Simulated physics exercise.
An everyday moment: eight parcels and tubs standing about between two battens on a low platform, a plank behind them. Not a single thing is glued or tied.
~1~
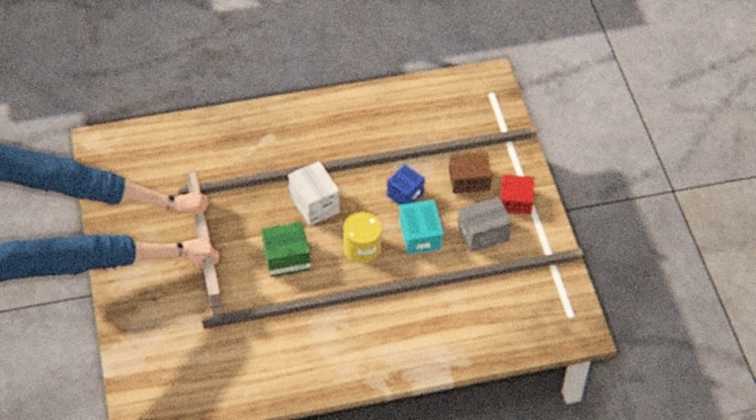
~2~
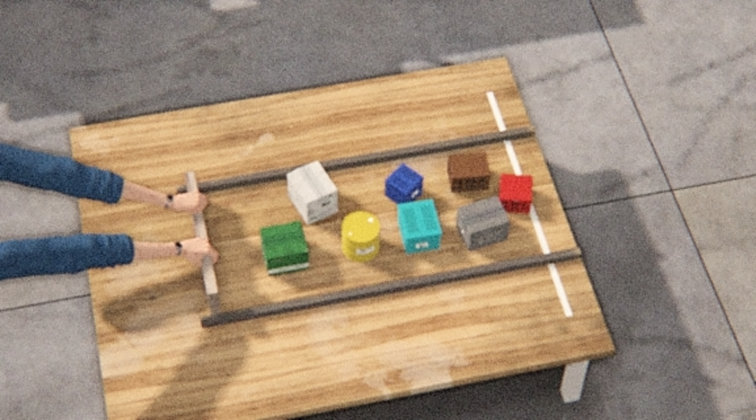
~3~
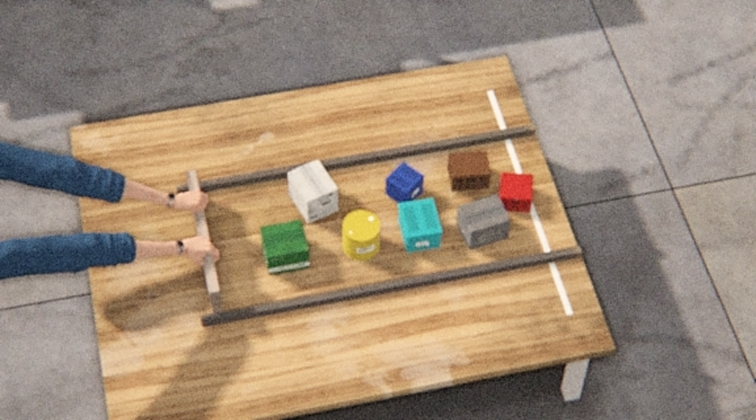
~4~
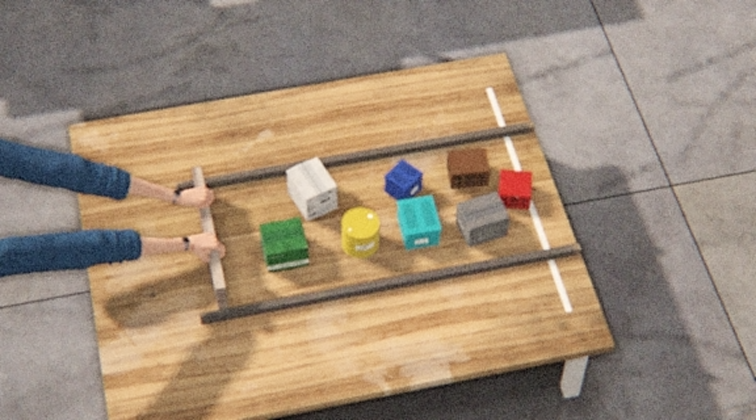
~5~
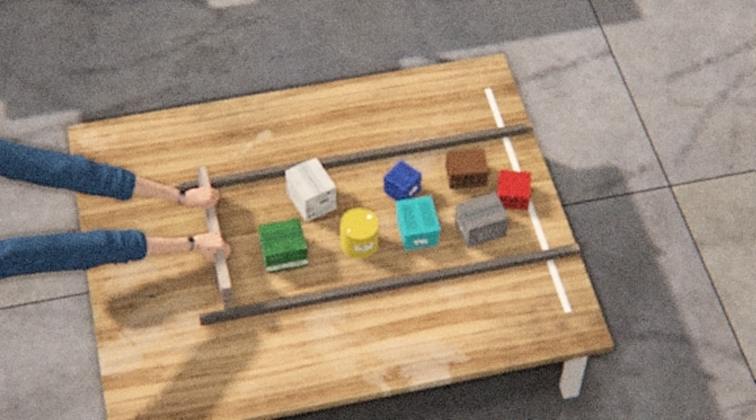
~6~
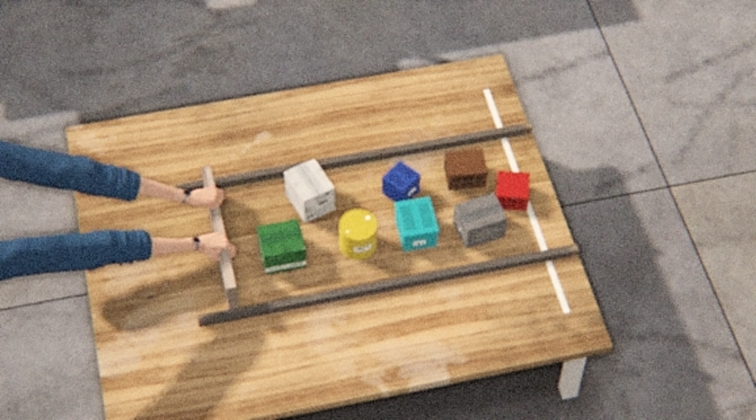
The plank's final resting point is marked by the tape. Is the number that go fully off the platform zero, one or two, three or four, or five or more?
The ones that plunge will number five or more.
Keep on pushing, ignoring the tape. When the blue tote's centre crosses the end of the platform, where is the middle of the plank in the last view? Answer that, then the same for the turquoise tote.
Roughly (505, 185); for the second one, roughly (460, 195).
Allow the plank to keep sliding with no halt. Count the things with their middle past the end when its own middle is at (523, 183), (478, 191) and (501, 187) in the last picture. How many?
Middles past end - pos 1: 6, pos 2: 4, pos 3: 5.
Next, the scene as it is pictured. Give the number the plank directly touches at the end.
That makes 2.
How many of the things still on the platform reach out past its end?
Looks like 2 of them.
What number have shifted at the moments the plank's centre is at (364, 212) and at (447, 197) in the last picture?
6 and 8.
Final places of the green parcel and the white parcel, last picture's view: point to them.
The green parcel at (551, 198), the white parcel at (533, 155).
Soon after, none off yet; red crate at rest near (513, 191); brown crate at rest near (466, 170); grey parcel at rest near (480, 221).
After that, none off yet; red crate displaced a little near (520, 189); brown crate at rest near (466, 170); grey parcel displaced about its own width near (533, 217).
And then, two off so far; red crate off the edge near (574, 217); brown crate displaced well along near (537, 156); grey parcel off the edge near (607, 290).
In the end, the number that fall off is five or more; gone, yellow canister, blue tote, turquoise tote, grey parcel, brown crate and red crate.
